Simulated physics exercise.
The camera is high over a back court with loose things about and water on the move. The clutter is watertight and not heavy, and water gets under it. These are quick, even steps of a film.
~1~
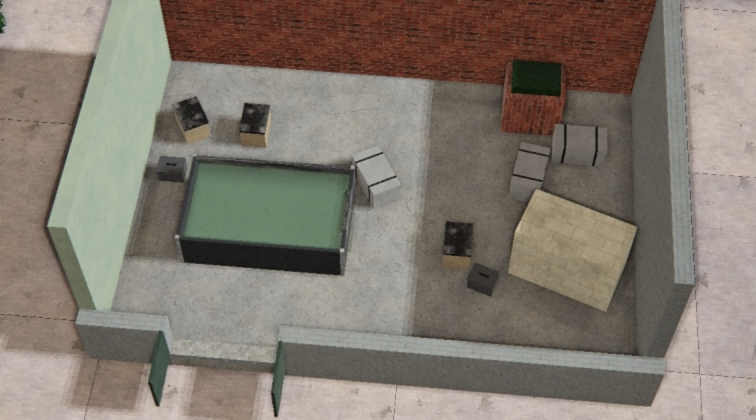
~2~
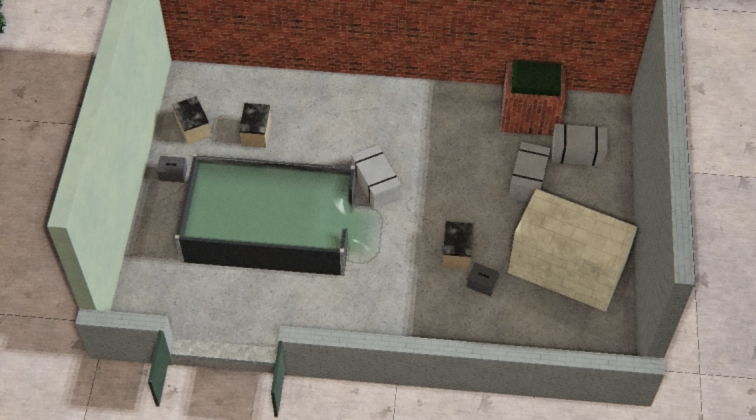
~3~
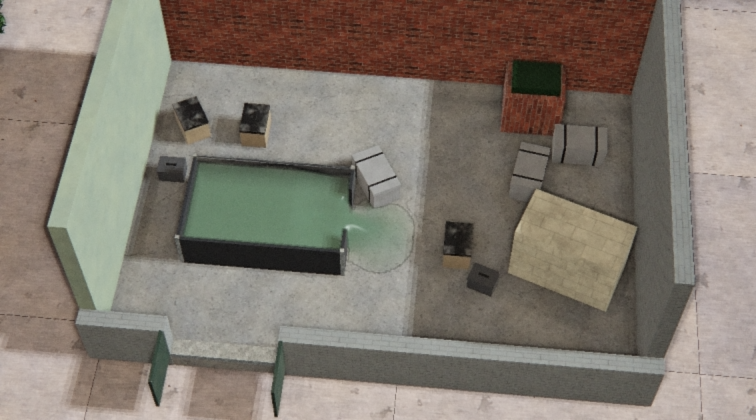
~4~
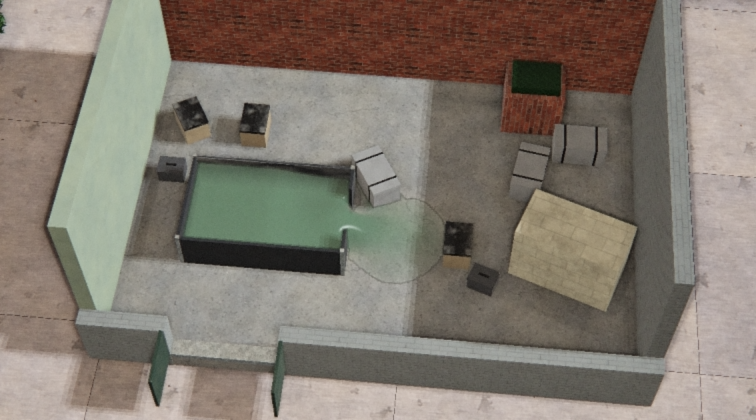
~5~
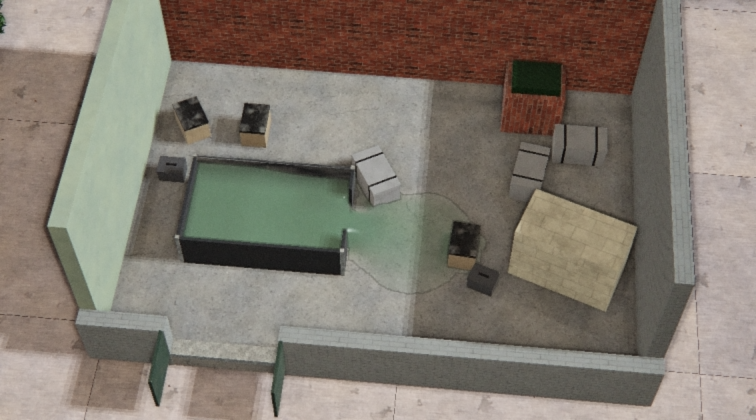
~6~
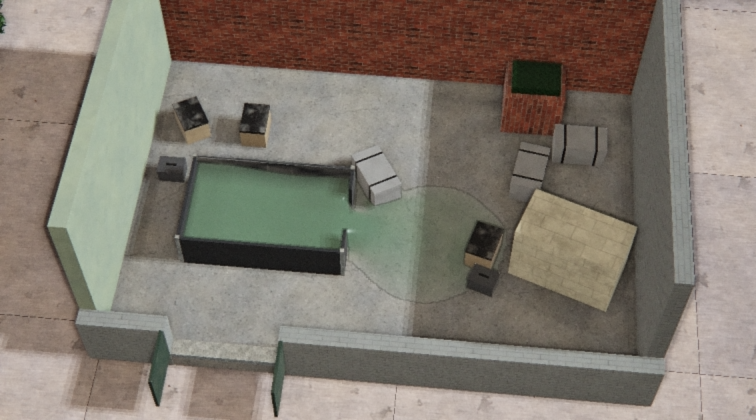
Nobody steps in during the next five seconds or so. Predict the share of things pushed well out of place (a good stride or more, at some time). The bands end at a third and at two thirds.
Share: One to two thirds.
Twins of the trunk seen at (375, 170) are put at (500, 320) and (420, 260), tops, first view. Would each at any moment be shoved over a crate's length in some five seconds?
In that order: Pushed that far, yes.
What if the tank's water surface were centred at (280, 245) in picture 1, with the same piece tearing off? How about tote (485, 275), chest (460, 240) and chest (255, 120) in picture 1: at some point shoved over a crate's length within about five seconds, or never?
In that order: Yes, shifted that much, short of that.
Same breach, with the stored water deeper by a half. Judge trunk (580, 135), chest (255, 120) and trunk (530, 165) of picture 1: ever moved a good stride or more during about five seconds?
As listed: Shifted that much, not that far, moved that far.
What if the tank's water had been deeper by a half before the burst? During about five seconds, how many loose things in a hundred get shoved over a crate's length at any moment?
I make it 50 per cent.
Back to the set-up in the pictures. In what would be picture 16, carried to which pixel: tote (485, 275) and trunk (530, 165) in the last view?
Around (623, 335) and (572, 158).
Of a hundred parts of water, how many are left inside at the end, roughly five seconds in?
Near 100 in a hundred.
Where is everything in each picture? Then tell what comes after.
In the first picture, a chest at (458, 238) rests on the ground; a tote at (484, 276) rests on the ground; 0 of 8 have shifted.
In the second picture, a chest at (458, 238) rests on the ground; a tote at (484, 276) rests on the ground; 0 of 8 have shifted.
In the third picture, a chest at (458, 238), on the bottom; a tote at (484, 276), on the bottom; 0 of 8 have shifted.
In the fourth picture, a chest at (458, 238) rests on the ground; a tote at (484, 276) rests on the ground; 0 of 8 have shifted.
In the fifth picture, a chest at (465, 239), on the bottom, close to its start; a tote at (484, 276), on the bottom; 1 of 8 have shifted.
In the sixth picture, a chest at (485, 240) rests on the ground, a stride from its start; a tote at (484, 276) rests on the ground; 1 of 8 have shifted.
A moment on, 1 of 8 are well off their spots; 1 afloat.
Next, 3 of 8 are well off their spots; 1 afloat.
Later, 4 of 8 are well off their spots; 4 afloat.
In the end, 4 of 8 are well off their spots, and 4 have been at some point; 4 afloat.
